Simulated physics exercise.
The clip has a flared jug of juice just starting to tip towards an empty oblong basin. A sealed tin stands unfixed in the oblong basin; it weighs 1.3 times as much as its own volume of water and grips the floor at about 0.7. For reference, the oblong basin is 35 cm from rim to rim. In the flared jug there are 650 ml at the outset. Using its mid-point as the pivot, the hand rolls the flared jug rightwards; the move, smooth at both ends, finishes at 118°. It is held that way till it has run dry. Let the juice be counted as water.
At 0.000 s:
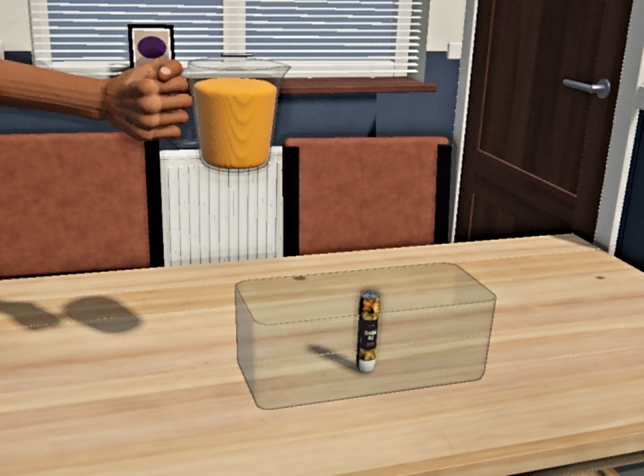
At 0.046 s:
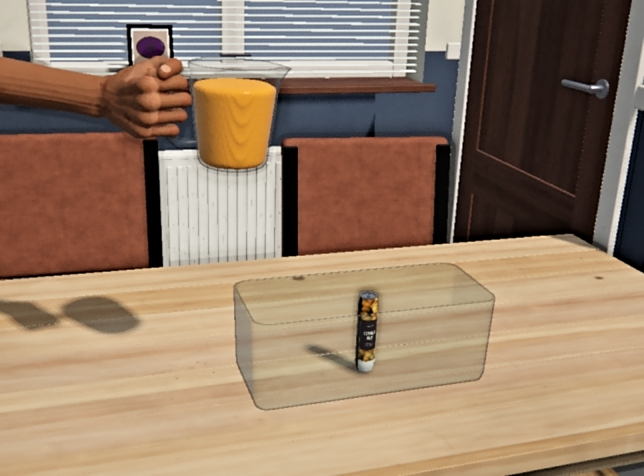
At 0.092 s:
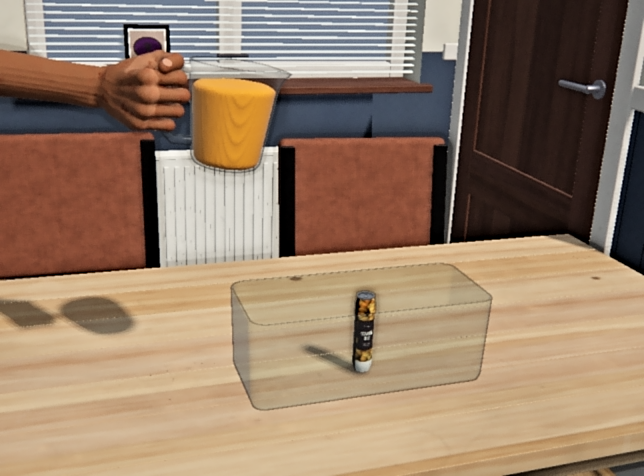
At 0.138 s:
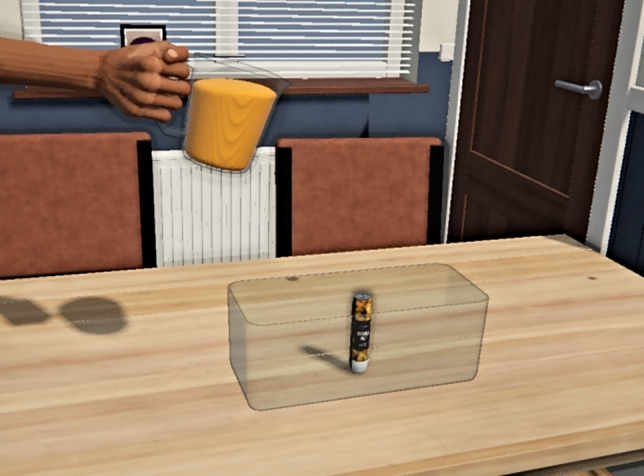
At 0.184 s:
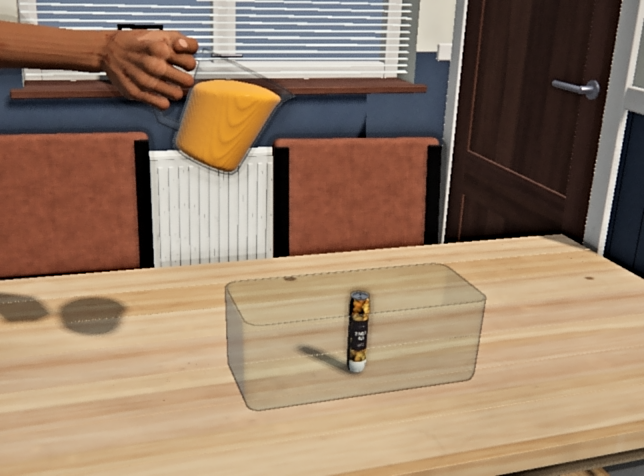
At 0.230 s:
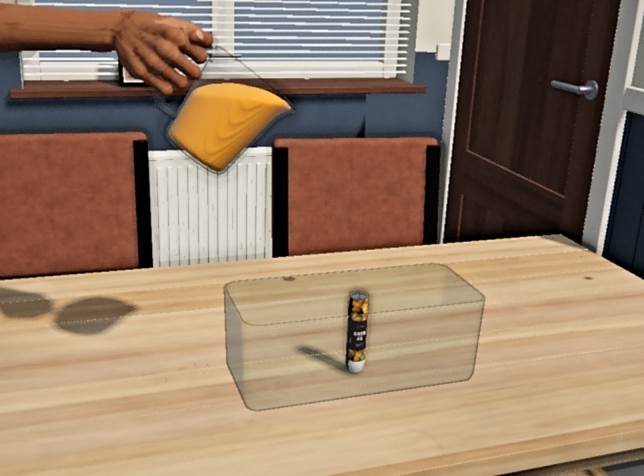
At first, a hand holds a flared jug of orange juice nearly upright above a wooden table, where a small dark tin stands in a clear oblong basin. The hand then rolls the jug rightwards, slightly to begin with and then more steeply, until the juice slants up to its right-hand rim.
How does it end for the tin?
The tin goes down.
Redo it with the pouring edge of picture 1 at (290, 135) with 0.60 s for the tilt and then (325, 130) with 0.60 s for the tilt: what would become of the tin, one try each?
First it stays on its base; then it tips over.
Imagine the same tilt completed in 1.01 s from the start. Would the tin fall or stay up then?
Well, the tin simply tips.
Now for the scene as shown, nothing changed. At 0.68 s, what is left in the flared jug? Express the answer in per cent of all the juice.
4 in a hundred, give or take.
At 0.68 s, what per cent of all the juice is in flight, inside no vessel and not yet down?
It comes to some 26 percent of the total.
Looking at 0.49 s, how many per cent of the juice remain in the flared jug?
About 44 per cent.
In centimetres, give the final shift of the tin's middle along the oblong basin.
Roughly 9.5 cm.
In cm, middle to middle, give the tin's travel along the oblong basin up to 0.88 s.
Roughly 10 cm.
By 0.49 s the tilt is 109° and 44 per cent is still to pour; the tin stands where it began.
By 0.68 s the tilt is 118° and 4 per cent is still to pour; the tin leans 14°.
By 0.88 s the tilt is 118° and 0 per cent is still to pour; the tin lies on its side.
By 1.10 s the tilt is 118° and 0 per cent is still to pour; the tin lies on its side.
At rest the tin lies on its side.
